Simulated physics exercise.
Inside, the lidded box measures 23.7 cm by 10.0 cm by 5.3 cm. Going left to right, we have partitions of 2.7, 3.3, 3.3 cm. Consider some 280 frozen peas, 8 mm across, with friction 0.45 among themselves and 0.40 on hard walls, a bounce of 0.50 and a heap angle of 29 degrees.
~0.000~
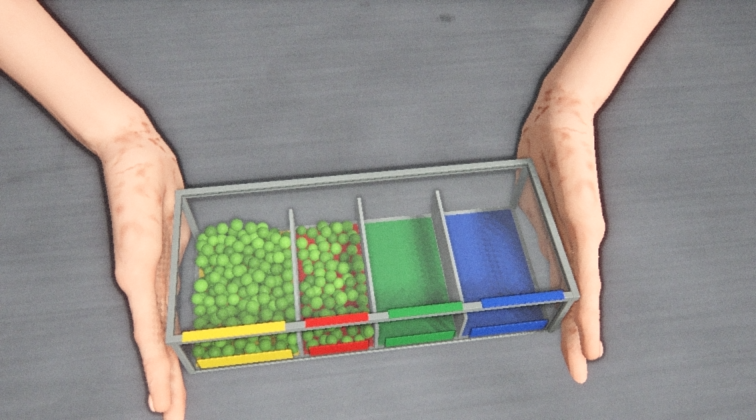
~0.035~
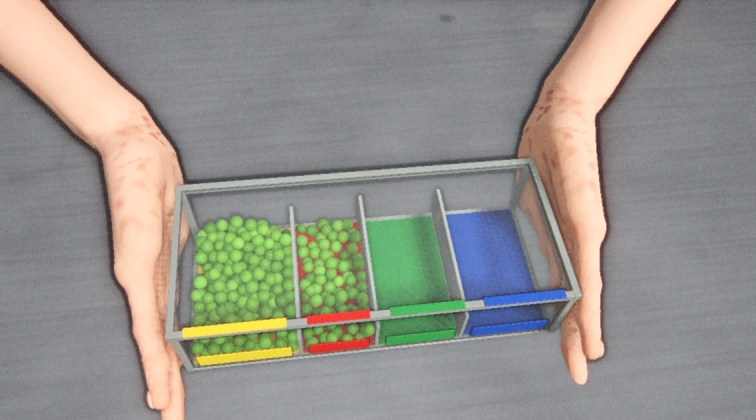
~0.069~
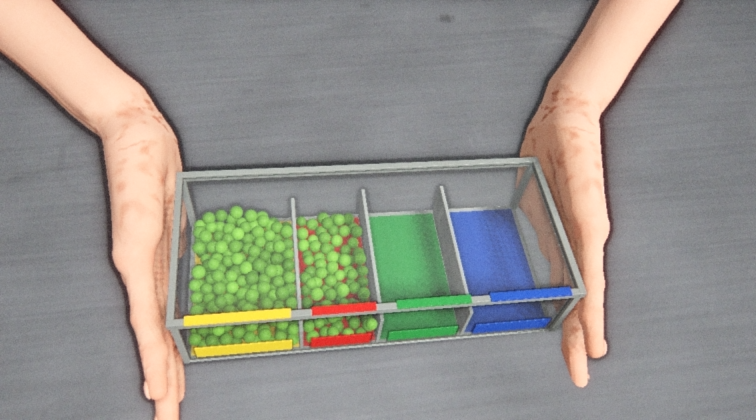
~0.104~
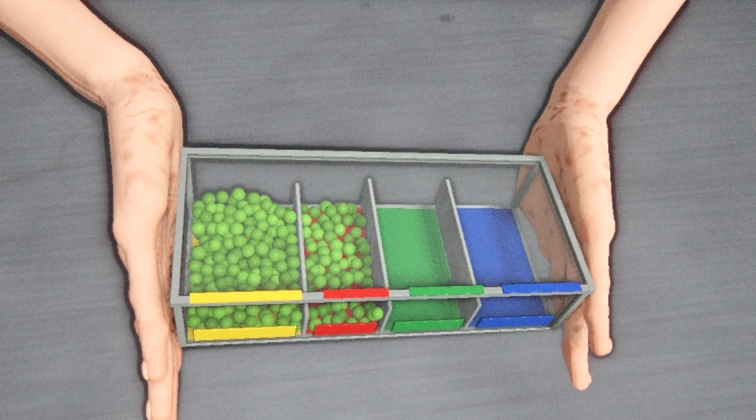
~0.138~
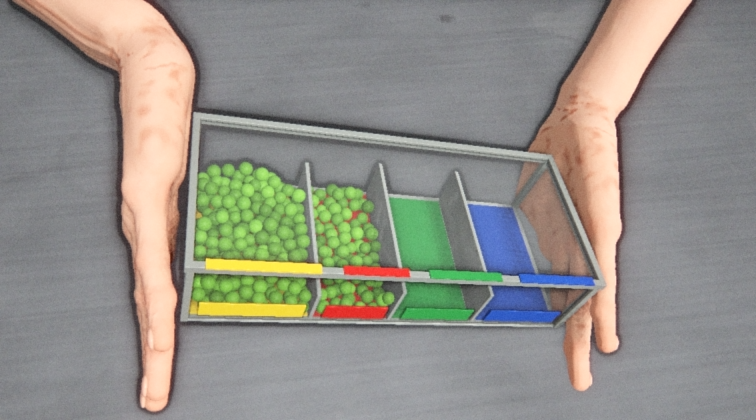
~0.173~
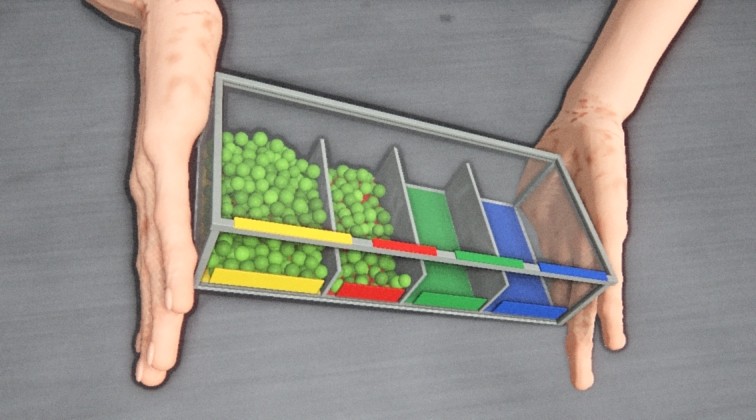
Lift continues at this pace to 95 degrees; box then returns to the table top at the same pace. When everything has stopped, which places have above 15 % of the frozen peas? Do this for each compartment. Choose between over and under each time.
Red: Over. Blue: Over. Green: Over. Yellow: Under.
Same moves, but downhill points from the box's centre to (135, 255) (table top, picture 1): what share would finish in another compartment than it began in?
The share would be about 25 percent.
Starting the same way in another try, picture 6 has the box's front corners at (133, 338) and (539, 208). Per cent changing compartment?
It comes to around 30 per cent in that case.
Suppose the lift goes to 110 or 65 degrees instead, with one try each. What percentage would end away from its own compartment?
Roughly 90 percent, then roughly 50 percent.
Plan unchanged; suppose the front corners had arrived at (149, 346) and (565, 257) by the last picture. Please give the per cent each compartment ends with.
Each compartment ends like this: Red 10 per cent, blue 0 per cent, green 0 per cent, yellow 95 per cent.
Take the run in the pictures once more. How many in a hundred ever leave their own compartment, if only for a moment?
That share comes to about 85 per cent.
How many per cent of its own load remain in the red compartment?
My estimate is roughly 40 percent.
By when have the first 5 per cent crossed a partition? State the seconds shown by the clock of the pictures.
Somewhere near 0.50 s.
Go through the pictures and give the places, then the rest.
In the first picture, box tilt 0 degrees, front corners at (174, 337) and (570, 293); red 30 %, yellow 70 %.
In the second picture, box tilt 1 degrees, front corners at (174, 333) and (572, 292).
In the third picture, box tilt 4 degrees, front corners at (174, 321) and (577, 290), lowest corner right back.
In the fourth picture, box tilt 10 degrees, front corners at (179, 298) and (586, 286), lowest corner right back.
In the fifth picture, box tilt 17 degrees, front corners at (193, 263) and (597, 282), lowest corner right back.
In the sixth picture, box tilt 24 degrees, front corners at (220, 221) and (609, 278), lowest corner right back; red 30 %, yellow 70 %. The box's pace is about 215 degrees a second.
Then, at 0.60 s, tilt 94 degrees; red 50 %, green 15 %, yellow 30 %.
After 0.89 s, tilt 39 degrees; red 30 %, blue 40 %, green 30 %.
After 1.28 s, tilt 0 degrees; red 30 %, blue 40 %, green 30 %.
By 2.1 s all is still; red 30 %, blue 40 %, green 30 %, yellow 0 %.
